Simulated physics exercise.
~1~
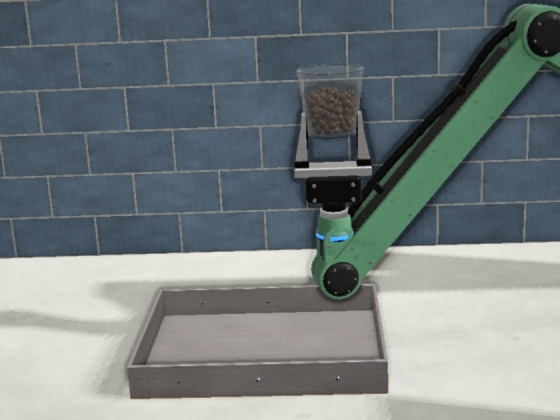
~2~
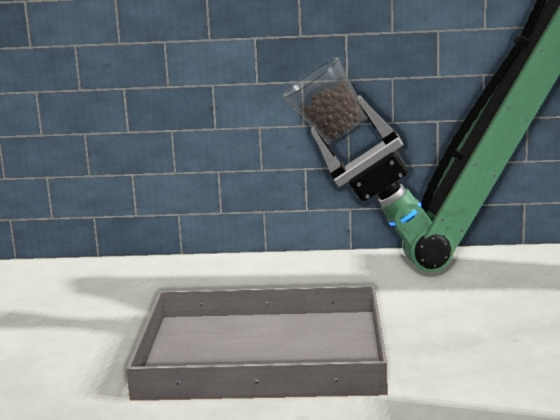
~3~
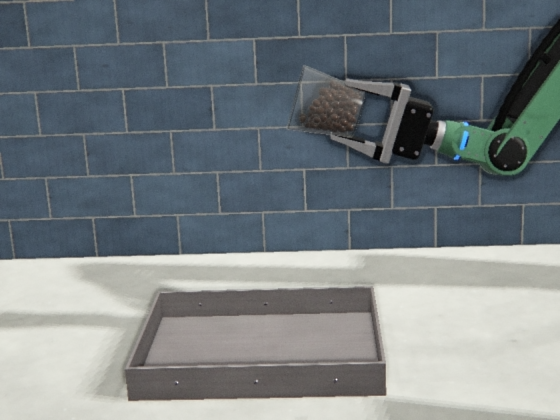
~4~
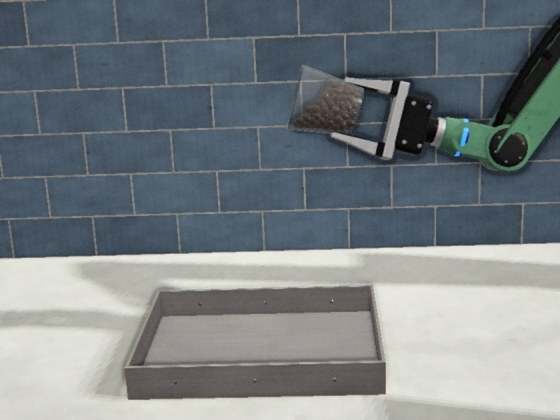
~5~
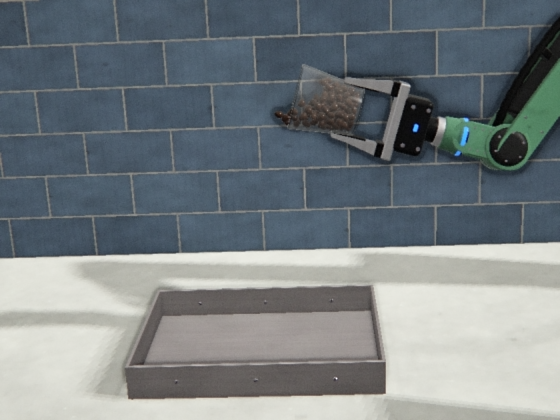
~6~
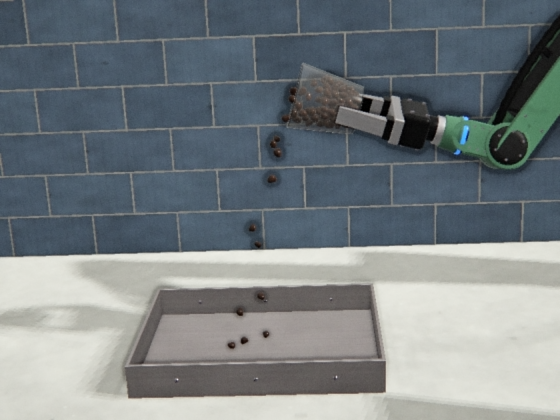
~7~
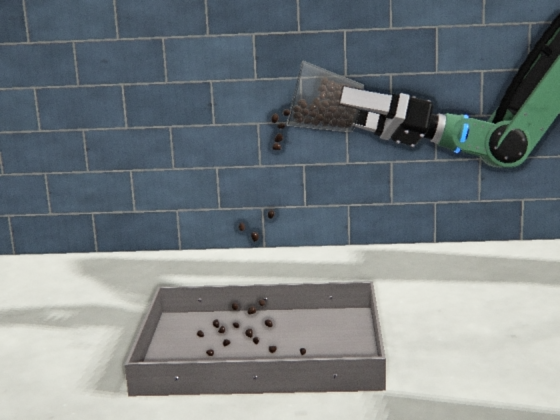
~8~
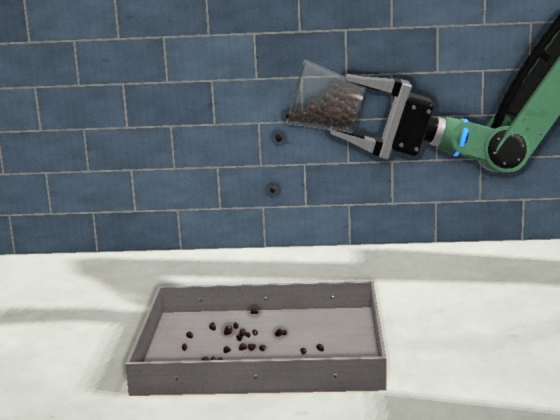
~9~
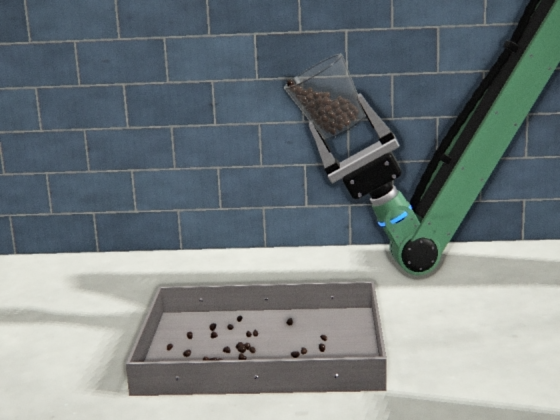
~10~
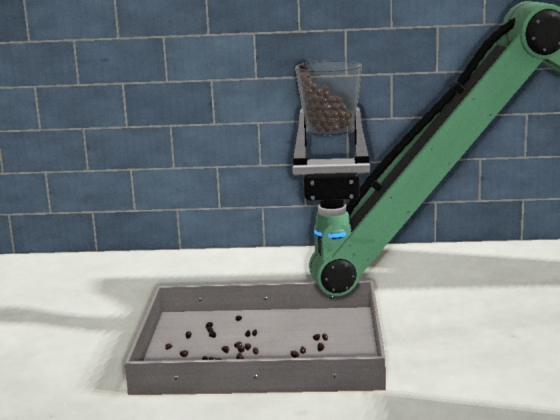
A green robot arm with a black and silver gripper holds a clear container of dark brown beans upright against a blue brick wall, seen from the front and slightly above. Below it, a shallow grey tray rests on a pale tabletop. The arm swings to the right and lifts its wrist, tipping the container onto its side, its mouth facing left. As the gripper twists around, beans spill out in a thin trickle and scatter across the tray. The arm then lowers and turns the container upright again, most beans still inside.
